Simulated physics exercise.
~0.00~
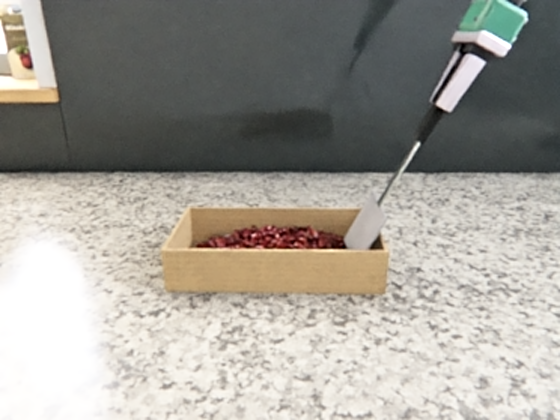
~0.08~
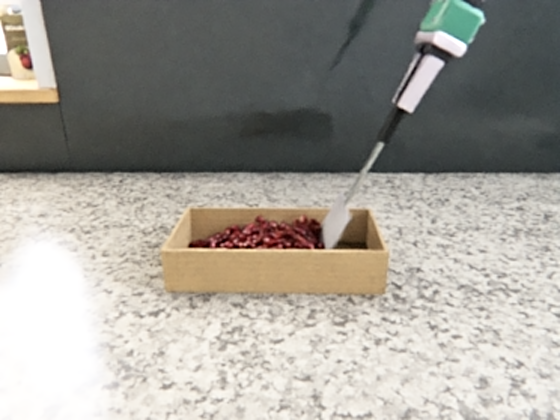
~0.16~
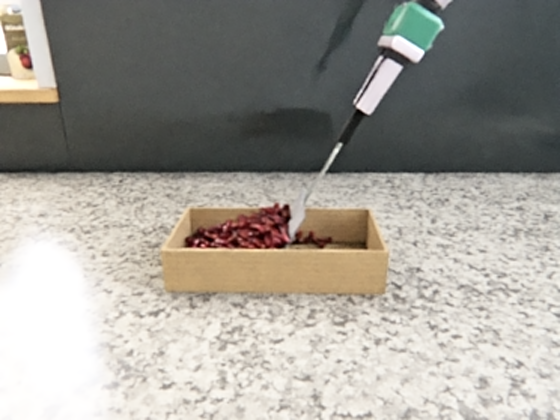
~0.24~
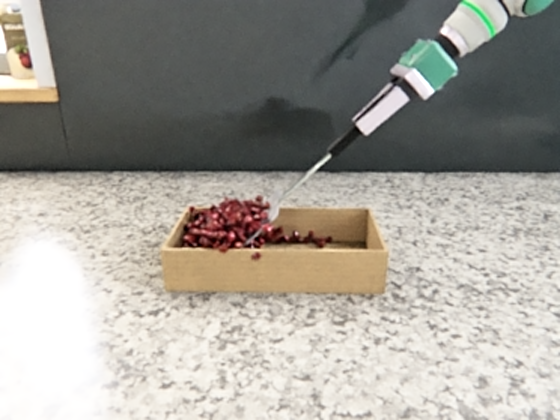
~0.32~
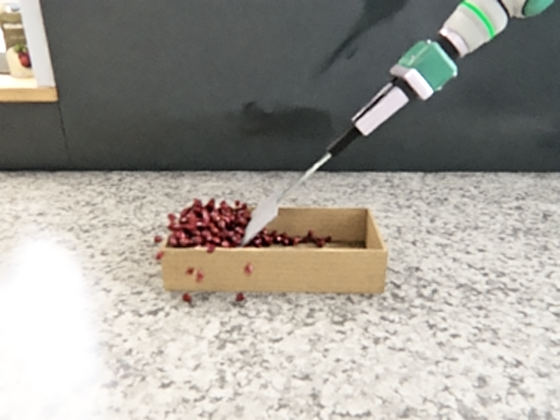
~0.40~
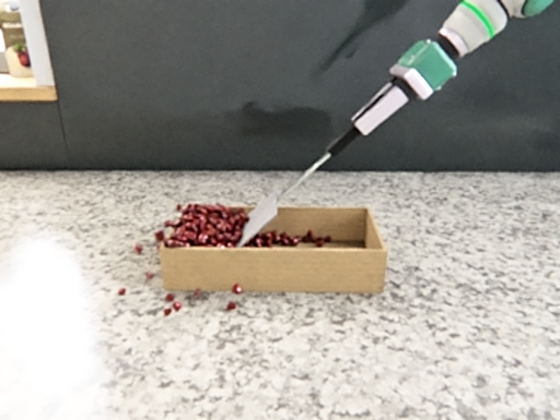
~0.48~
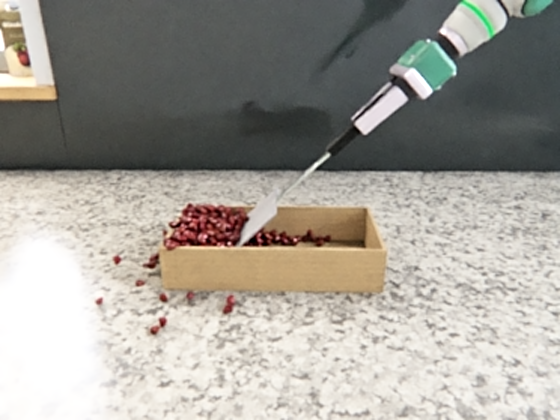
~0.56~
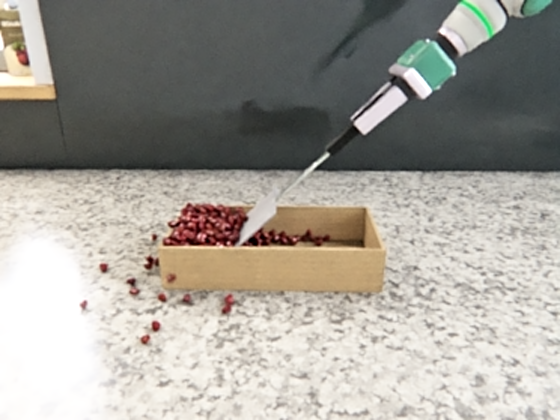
A robot arm pushes red beans left with a spatula, spilling some from the box.
